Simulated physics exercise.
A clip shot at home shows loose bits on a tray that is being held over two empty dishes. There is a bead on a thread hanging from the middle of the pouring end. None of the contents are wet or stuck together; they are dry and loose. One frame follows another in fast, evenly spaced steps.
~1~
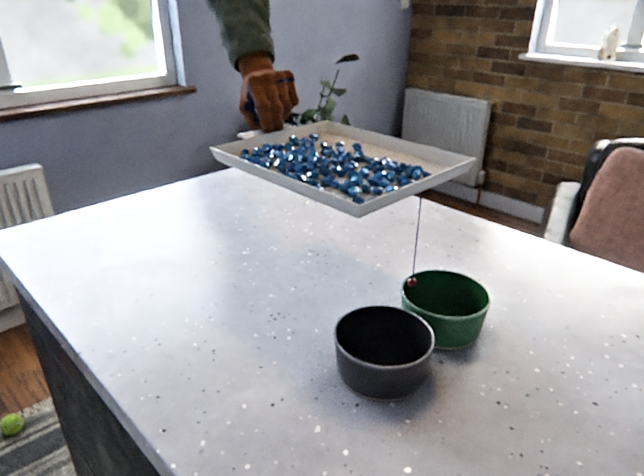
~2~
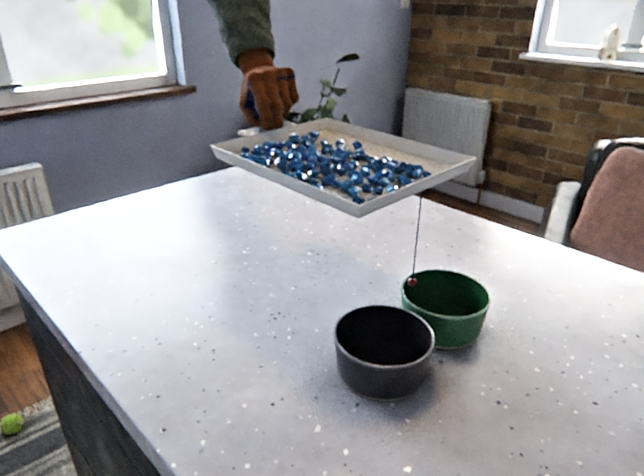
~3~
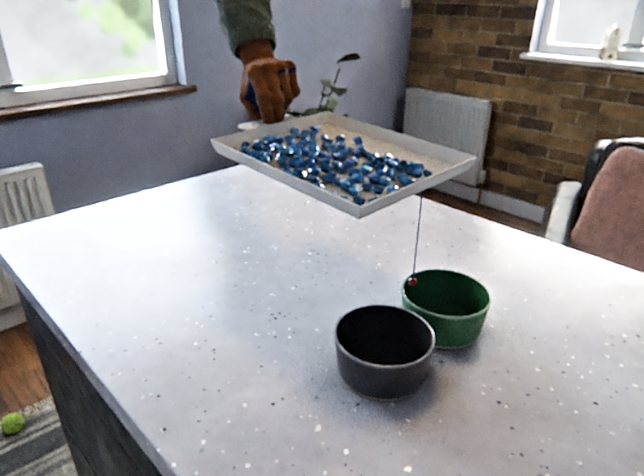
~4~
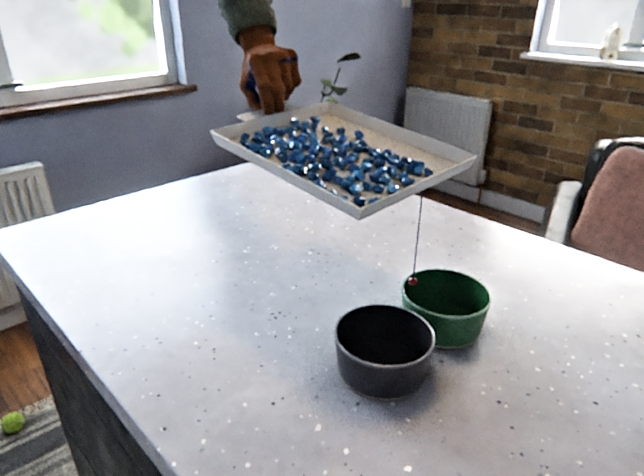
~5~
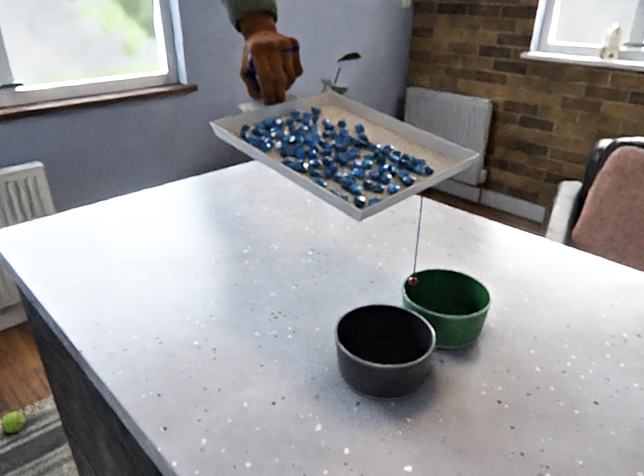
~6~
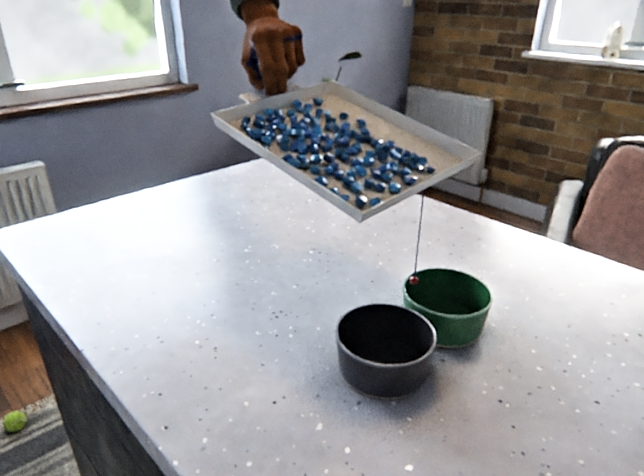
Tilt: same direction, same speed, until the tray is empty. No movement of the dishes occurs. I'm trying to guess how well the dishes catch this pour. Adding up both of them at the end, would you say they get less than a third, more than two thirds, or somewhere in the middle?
What lands in the dishes is going to go past two thirds of the load.
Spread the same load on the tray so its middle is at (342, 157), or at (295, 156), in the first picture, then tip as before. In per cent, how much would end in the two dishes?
Close to 90 %, followed by close to 90 %.
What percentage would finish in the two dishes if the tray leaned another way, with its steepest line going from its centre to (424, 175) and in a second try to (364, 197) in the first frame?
I'd put it at some 50 % and then some 90 %.
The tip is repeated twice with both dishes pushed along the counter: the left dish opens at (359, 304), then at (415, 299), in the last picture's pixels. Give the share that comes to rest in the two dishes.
First placement: 20 per cent; second placement: 20 per cent.
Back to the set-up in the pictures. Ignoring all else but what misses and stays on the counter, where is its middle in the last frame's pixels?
Near (411, 444).
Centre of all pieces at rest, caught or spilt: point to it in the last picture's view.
I'd put the middle somewhere around (385, 360).
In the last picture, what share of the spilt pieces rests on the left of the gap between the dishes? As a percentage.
It works out to some 50 per cent.
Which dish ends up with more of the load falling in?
The winner: The left side.
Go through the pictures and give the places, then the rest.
In the first frame, corners of the pouring end at (359, 202) and (469, 158), level; middle of the load at (326, 163), aquarium stones; left dish at (422, 373); right dish at (482, 325); bead on its thread at (412, 282).
In the second frame, corners of the pouring end at (359, 202) and (469, 158), level; middle of the load at (326, 161).
In the third frame, corners of the pouring end at (360, 203) and (470, 157), tipped barely, lowest at the left corner; middle of the load at (327, 158).
In the fourth frame, corners of the pouring end at (361, 205) and (472, 155), tipped a little, lowest at the left corner; middle of the load at (327, 152).
In the fifth frame, corners of the pouring end at (361, 207) and (473, 154), tipped a little, lowest at the left corner; middle of the load at (328, 147).
In the sixth frame, corners of the pouring end at (362, 209) and (475, 152), tipped a little, lowest at the left corner; middle of the load at (330, 142); left dish at (424, 371); right dish at (483, 323).
Soon after the last picture, tray tipped steeply; nearly all on the tray; a stray few in the left dish; a stray few in the air.
A little later, tray tipped right over; a small part on the tray; about two thirds in the left dish; a small part in the right dish; a small part outside both; a small part in the air.
Later still, tray tipped past a quarter turn; most in the left dish; a small part in the right dish; a small part outside both.
At rest, tray tipped past a quarter turn; most in the left dish; a small part in the right dish; a small part outside both.
